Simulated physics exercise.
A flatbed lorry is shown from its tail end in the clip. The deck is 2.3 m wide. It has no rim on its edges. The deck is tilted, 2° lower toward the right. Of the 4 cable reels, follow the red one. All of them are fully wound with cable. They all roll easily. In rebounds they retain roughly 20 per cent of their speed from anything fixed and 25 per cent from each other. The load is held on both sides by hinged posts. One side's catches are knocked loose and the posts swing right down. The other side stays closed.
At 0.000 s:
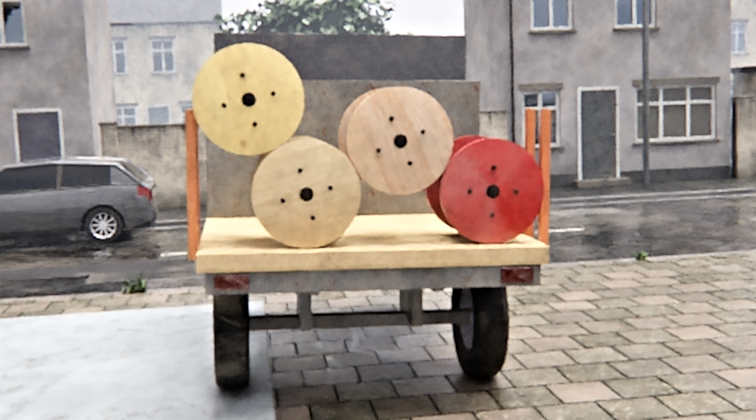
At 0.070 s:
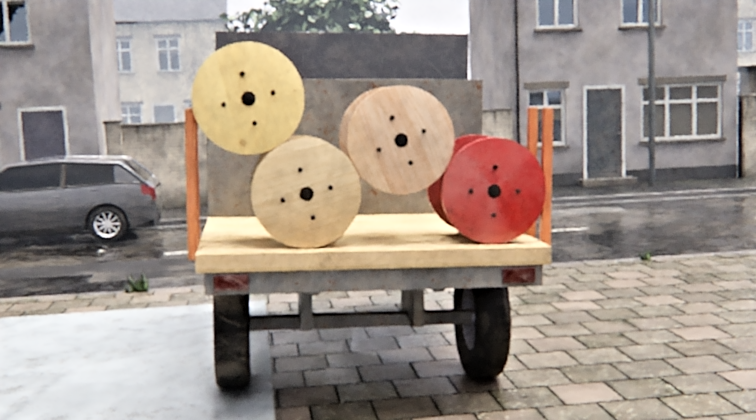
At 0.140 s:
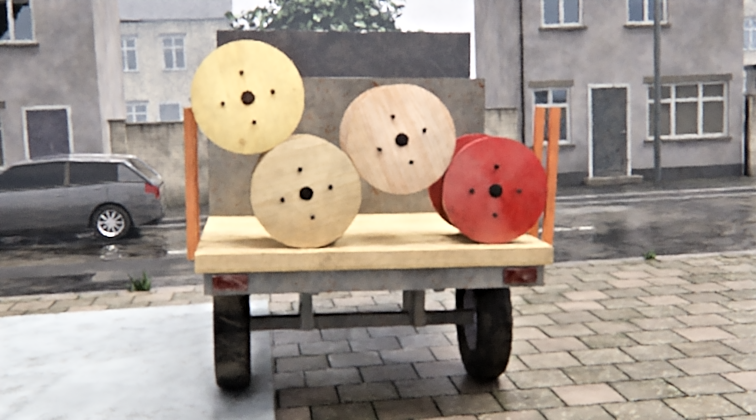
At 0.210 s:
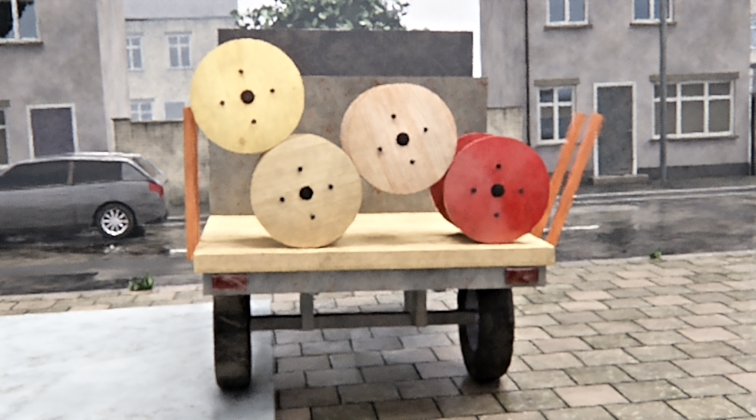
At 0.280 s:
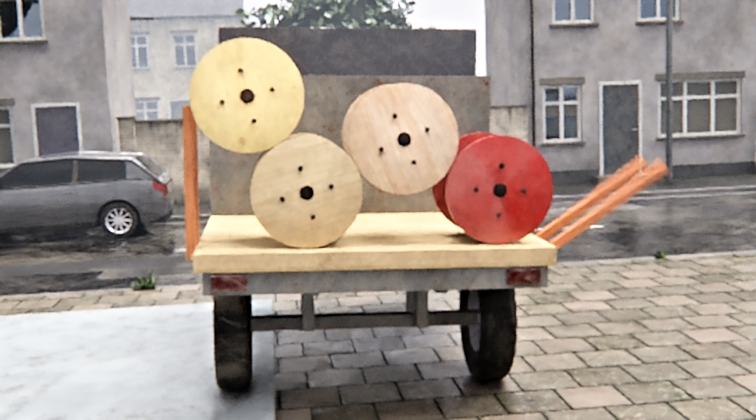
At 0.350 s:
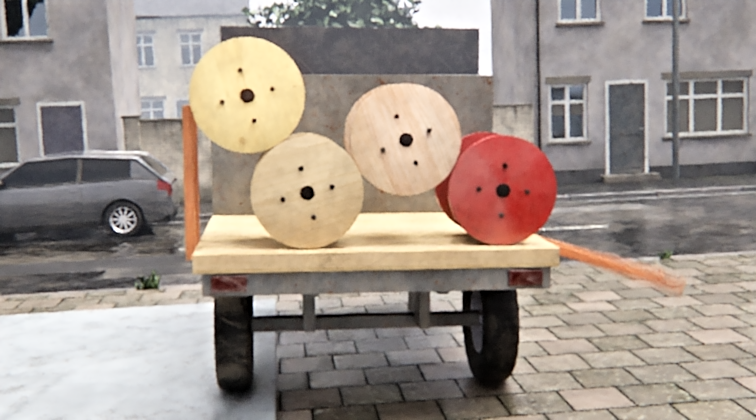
At the start, four round wooden reels, one of them red, sit stacked on a flat trailer between upright orange posts. The posts on the right then lean outward and swing down past level, while the reels barely shift, the red one edging very slightly right.
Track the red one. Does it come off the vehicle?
Spilled.
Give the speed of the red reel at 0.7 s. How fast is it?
Speed: Approx. 0.4 m/s.
After 0.7 s, red is on the deck, 25 cm from the right edge, rolling right; 0 off so far.
After 1.0 s, red is on the deck, 15 cm from the right edge, rolling right; 0 off so far.
After 1.4 s, red is dropping off the right side; 1 off so far.
At the end (8.9 s), red is down on the right; 3 off so far.
